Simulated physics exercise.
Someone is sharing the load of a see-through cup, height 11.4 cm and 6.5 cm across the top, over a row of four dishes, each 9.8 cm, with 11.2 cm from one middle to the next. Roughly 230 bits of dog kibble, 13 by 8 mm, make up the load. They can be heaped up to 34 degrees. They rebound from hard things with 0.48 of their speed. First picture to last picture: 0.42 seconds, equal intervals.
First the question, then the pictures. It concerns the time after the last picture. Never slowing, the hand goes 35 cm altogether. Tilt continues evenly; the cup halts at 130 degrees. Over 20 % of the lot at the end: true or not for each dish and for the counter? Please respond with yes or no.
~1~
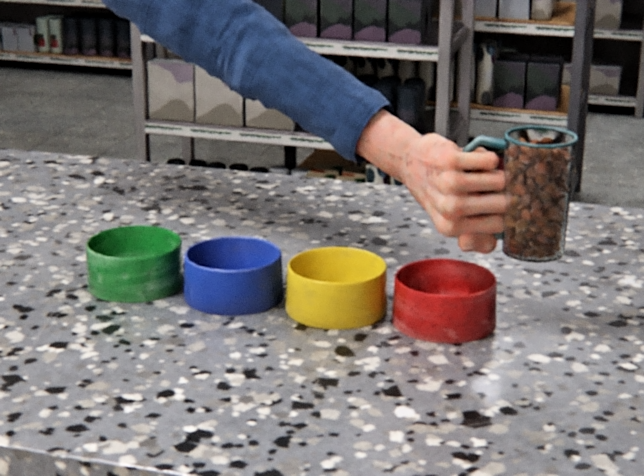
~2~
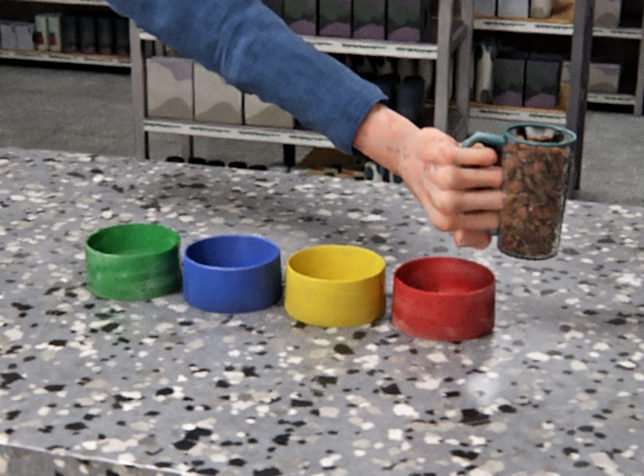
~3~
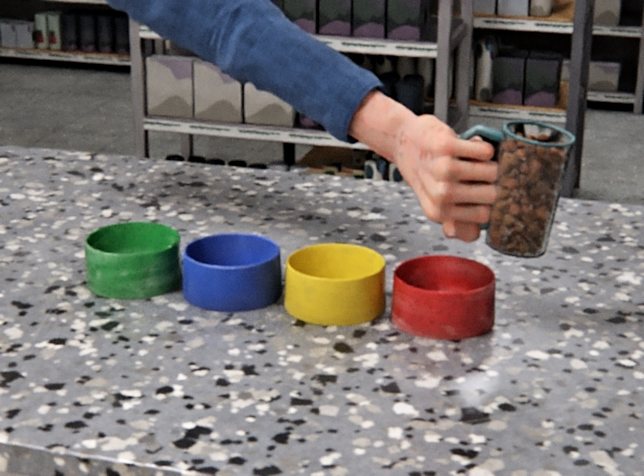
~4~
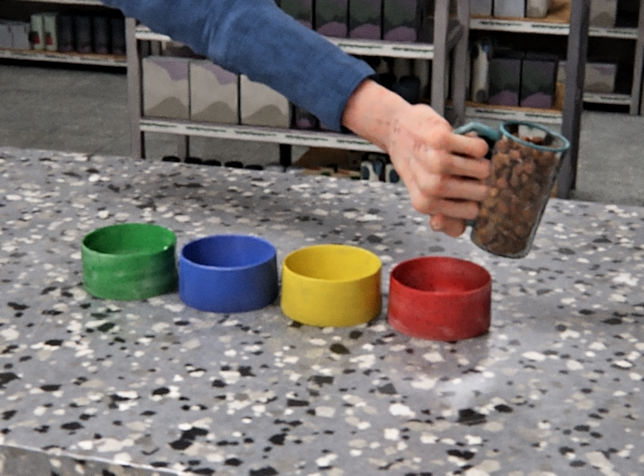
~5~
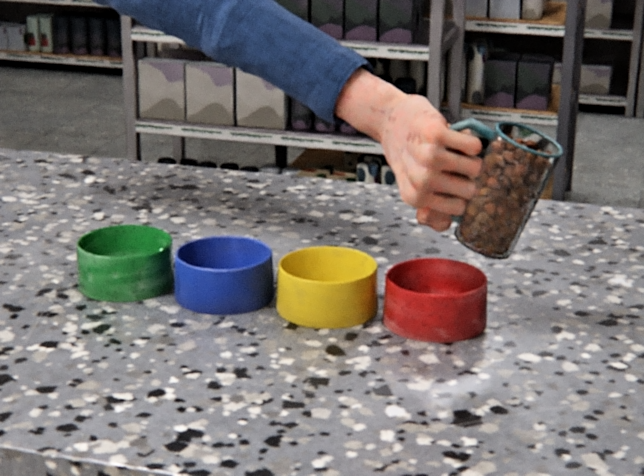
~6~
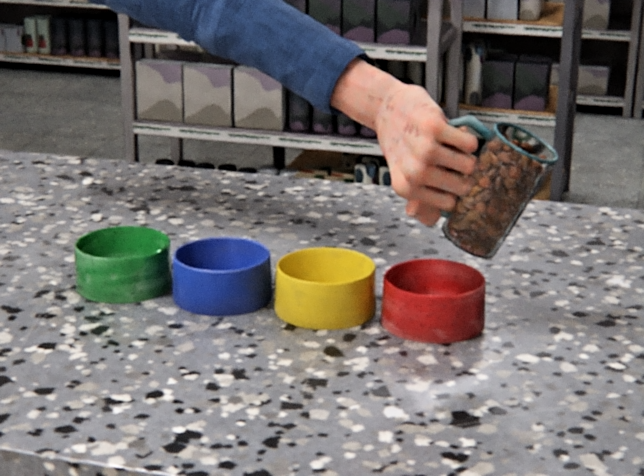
Red yes, blue no, green no, yellow no, counter no.
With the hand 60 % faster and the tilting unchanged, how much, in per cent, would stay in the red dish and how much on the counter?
Red 20, counter 10.
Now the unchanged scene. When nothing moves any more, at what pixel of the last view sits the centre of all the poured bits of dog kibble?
Centre at rest: Approx. (436, 298) px.
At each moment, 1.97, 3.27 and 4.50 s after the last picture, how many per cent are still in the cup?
Roughly 0, then 0, then 0.
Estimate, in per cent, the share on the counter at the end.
Roughly 5 percent.
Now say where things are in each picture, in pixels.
Cup at (537, 195), tilt 0 degrees, lip at (576, 140), moved 0.0 cm; middle of the pieces at (538, 200); red dish at (446, 278); yellow dish at (337, 265); blue dish at (233, 254); green dish at (134, 242), in the first picture.
Cup at (533, 193), tilt 2 degrees, lip at (575, 139), moved 0.2 cm; middle of the pieces at (534, 198), in the second picture.
Cup at (527, 191), tilt 8 degrees, lip at (574, 141), moved 0.8 cm; middle of the pieces at (527, 196), in the third picture.
Cup at (517, 191), tilt 14 degrees, lip at (568, 147), moved 1.5 cm; middle of the pieces at (516, 197), in the fourth picture.
Cup at (505, 192), tilt 19 degrees, lip at (561, 153), moved 2.1 cm; middle of the pieces at (505, 198), in the fifth picture.
Cup at (497, 192), tilt 25 degrees, lip at (556, 159), moved 2.7 cm; middle of the pieces at (495, 198); red dish at (435, 278); yellow dish at (326, 266); blue dish at (222, 254); green dish at (122, 243), in the sixth picture.
Then, 1.97 s after the last picture, tilt 130 degrees; cup holds 0 %, red 95 %.
Then, 3.27 s after the last picture, tilt 130 degrees; cup holds 0 %, red 95 %.
Then, 4.50 s after the last picture, tilt 130 degrees; cup holds 0 %, red 95 %.
In the end, red 95 %, blue 0 %, green 0 %, yellow 0 %, counter 5 %.
